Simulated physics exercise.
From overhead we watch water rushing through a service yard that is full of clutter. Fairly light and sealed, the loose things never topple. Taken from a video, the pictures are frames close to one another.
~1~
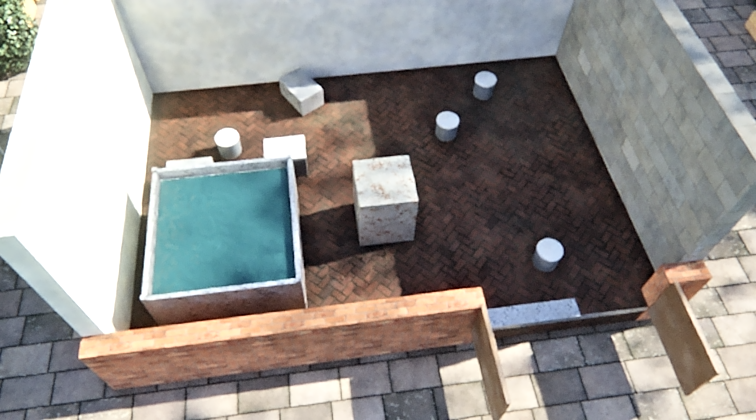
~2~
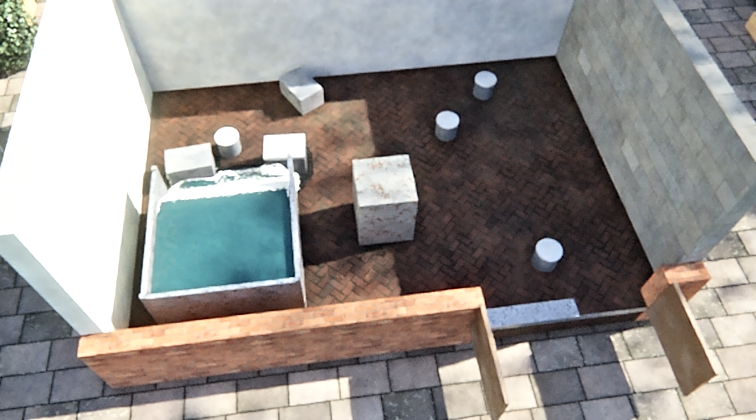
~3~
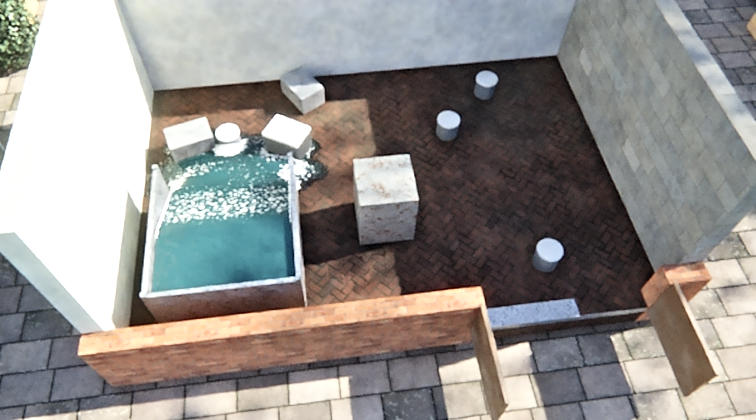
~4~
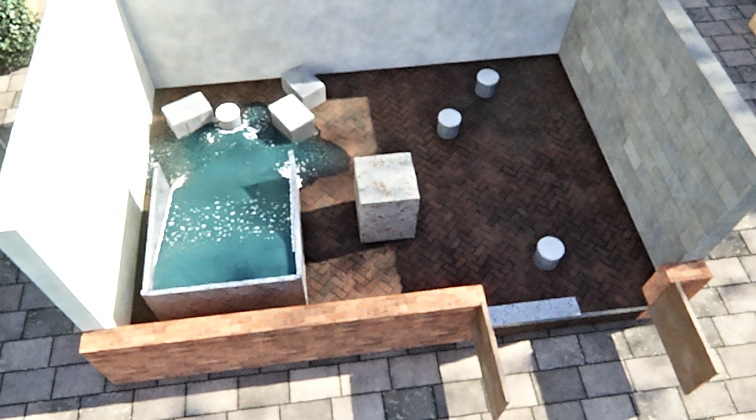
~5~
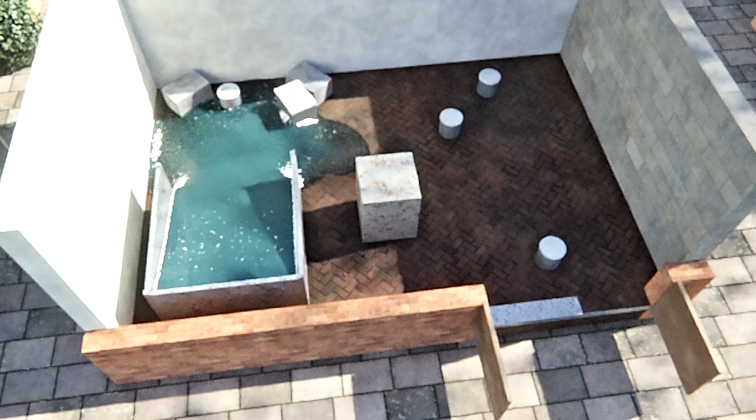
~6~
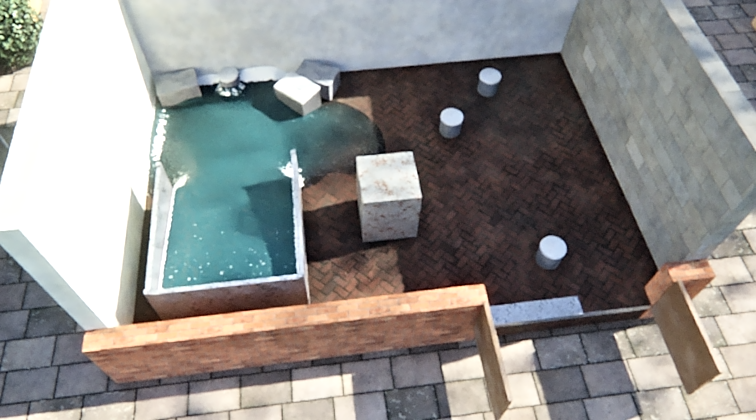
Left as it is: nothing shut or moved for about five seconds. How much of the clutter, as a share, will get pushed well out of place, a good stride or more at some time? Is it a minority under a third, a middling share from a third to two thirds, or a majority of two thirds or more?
Two thirds or higher.
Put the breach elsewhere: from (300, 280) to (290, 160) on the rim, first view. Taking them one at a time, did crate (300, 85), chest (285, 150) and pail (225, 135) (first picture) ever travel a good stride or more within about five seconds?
Lab note - in sequence: Made it that far; never that far; never that far.
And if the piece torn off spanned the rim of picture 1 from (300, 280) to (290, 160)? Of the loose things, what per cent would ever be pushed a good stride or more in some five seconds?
I'd put it at about 60 percent.
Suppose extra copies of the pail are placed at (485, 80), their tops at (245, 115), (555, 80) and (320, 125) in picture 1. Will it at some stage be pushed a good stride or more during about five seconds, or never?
Each in turn: Pushed clear, pushed clear, pushed clear.
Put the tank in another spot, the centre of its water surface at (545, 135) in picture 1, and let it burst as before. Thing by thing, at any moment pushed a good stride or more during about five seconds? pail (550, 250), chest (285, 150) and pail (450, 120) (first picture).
In order: Remained close by, went well off, remained close by.
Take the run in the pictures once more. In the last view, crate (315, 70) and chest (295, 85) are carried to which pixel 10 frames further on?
Roughly (413, 57), then (388, 84).
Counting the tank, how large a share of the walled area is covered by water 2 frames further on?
I'd put it near 35 percent.
A moment on, 3 of 7 are well off their spots; 3 afloat.
Next, 4 of 7 are well off their spots; 3 afloat.
Later, 6 of 7 are well off their spots; 5 afloat.
In the end, 6 of 7 are well off their spots, and 6 have been at some point; 5 afloat.
